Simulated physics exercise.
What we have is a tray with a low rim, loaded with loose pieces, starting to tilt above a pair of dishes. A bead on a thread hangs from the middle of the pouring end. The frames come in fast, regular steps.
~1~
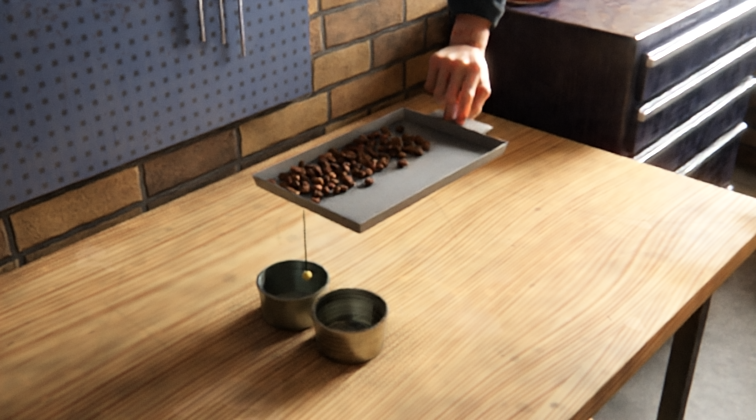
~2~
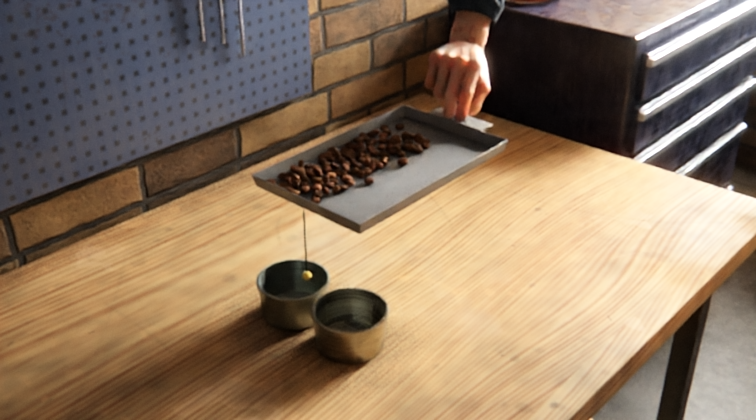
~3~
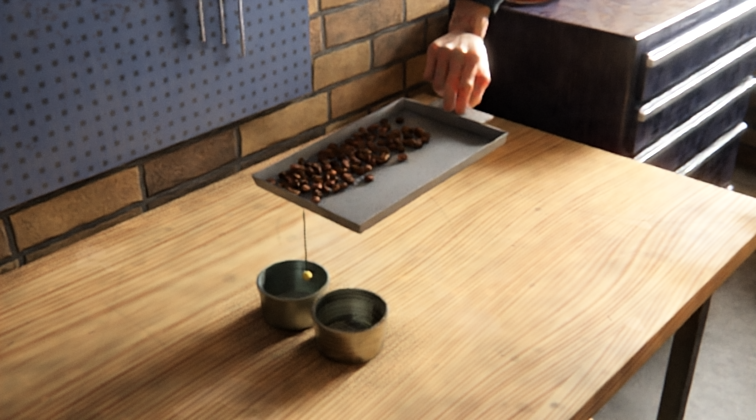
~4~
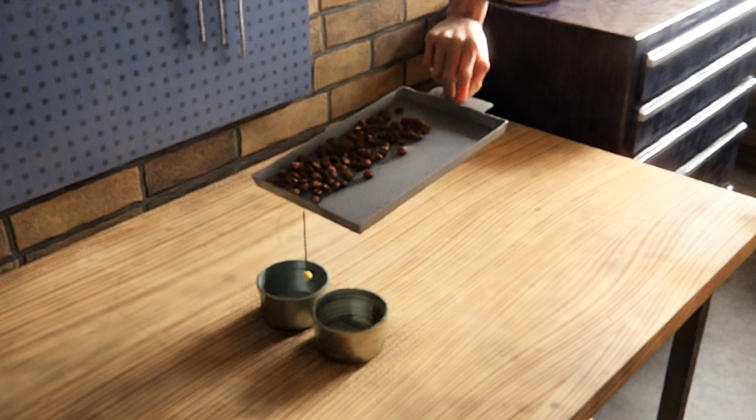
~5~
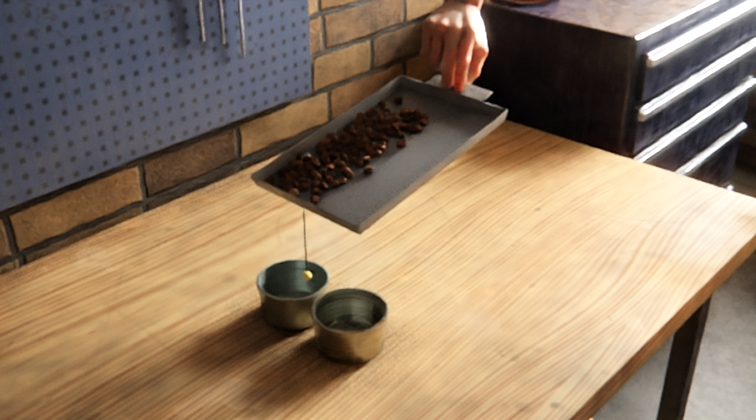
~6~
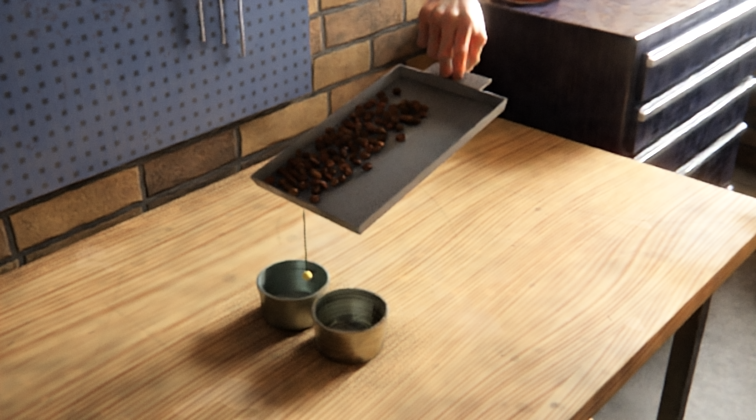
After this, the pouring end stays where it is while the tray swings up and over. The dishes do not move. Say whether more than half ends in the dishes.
Caught overall: Only the smaller part.
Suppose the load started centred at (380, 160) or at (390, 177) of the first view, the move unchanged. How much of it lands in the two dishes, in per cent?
First some 20, then 30 per cent.
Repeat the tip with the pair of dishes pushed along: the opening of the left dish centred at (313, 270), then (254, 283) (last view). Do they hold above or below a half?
The first try: Less than half. The second: The larger part.
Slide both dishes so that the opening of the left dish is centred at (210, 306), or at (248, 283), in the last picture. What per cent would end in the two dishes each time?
Near 10 % and 90 %.
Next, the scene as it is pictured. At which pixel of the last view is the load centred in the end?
Around (270, 336).
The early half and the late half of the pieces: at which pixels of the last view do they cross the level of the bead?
First near (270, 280), later near (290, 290).
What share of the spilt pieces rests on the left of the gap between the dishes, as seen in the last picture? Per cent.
Near 100 %.
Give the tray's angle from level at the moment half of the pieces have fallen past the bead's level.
At about 90°.
Soon, tray tipped steeply; most on the tray; a stray few outside both; a small part in the air.
A while on, tray tipped past a quarter turn; about a quarter on the tray; a small part in the right dish; a small part in the left dish; about half outside both; about a quarter in the air.
Towards the end, tray tipped past a quarter turn; about a quarter in the right dish; a small part in the left dish; about two thirds outside both.
Finally, tray tipped past a quarter turn; about a quarter in the right dish; a small part in the left dish; about two thirds outside both.
